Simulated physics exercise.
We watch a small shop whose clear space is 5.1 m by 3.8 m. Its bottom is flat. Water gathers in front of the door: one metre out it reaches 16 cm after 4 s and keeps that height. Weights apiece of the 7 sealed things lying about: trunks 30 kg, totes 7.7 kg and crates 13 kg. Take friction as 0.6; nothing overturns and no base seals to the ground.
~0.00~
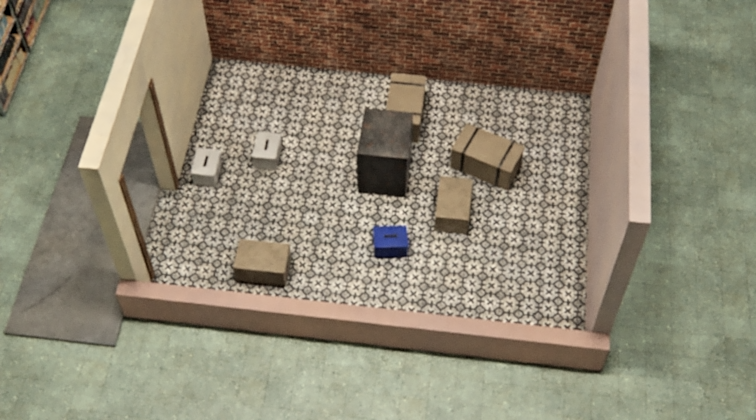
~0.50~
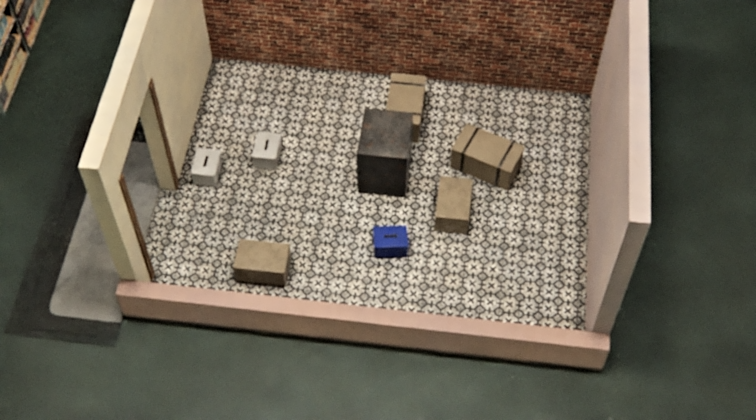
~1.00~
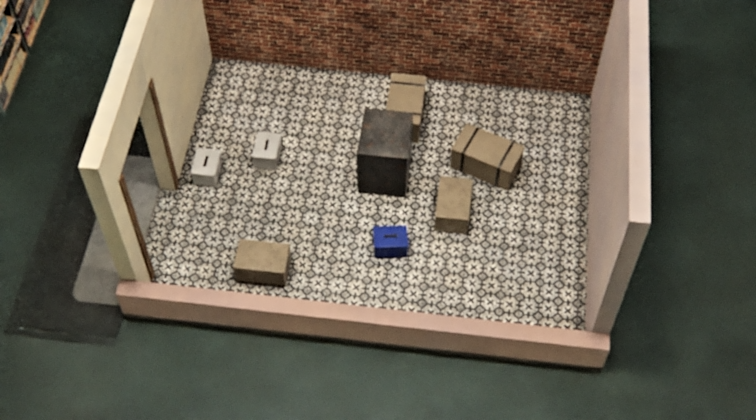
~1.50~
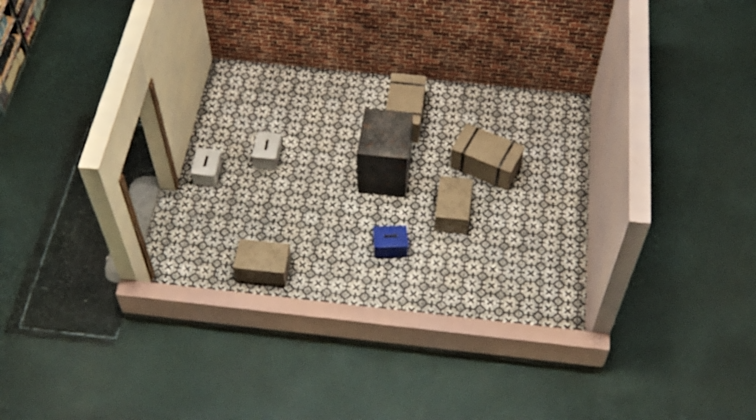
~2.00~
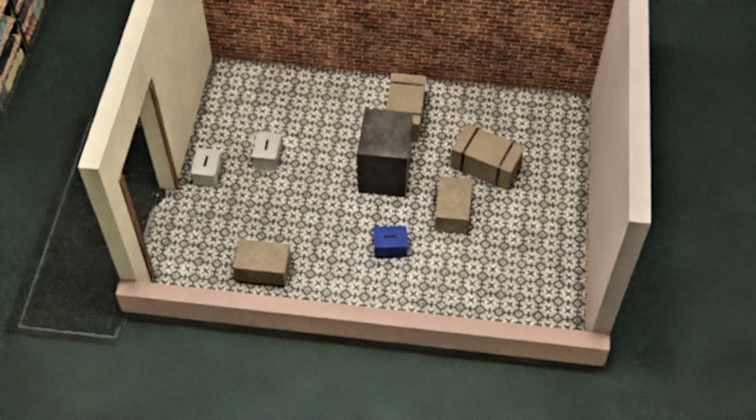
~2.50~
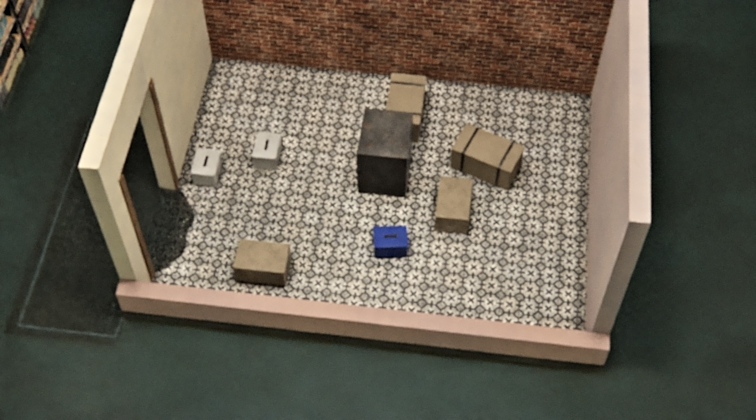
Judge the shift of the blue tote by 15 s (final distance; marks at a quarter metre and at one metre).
Blue tote ends far away.
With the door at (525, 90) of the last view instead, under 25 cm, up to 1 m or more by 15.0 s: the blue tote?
In that case the blue tote travels far.
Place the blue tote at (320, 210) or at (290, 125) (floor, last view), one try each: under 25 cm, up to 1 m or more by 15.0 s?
In that order: It gets carried off; it stays put.
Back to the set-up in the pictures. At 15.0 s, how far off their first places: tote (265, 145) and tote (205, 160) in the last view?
In that order: 0 cm, 0 cm.
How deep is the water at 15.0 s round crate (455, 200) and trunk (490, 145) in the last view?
About 11 and 9 cm.
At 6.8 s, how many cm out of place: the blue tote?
About 0 cm.
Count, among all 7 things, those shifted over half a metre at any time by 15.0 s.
3 of them.
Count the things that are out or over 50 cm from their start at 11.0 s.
By then 2.
After 3.5 s the blue tote is near (391, 236), 0.0 m from its start, aground; 0 afloat.
After 6.8 s the blue tote is near (391, 236), 0.0 m from its start, aground; 1 afloat.
After 11.0 s the blue tote is near (462, 224), 0.9 m from its start, afloat; 2 afloat.
After 15.0 s the blue tote is near (544, 156), 2.2 m from its start, afloat; 4 afloat.
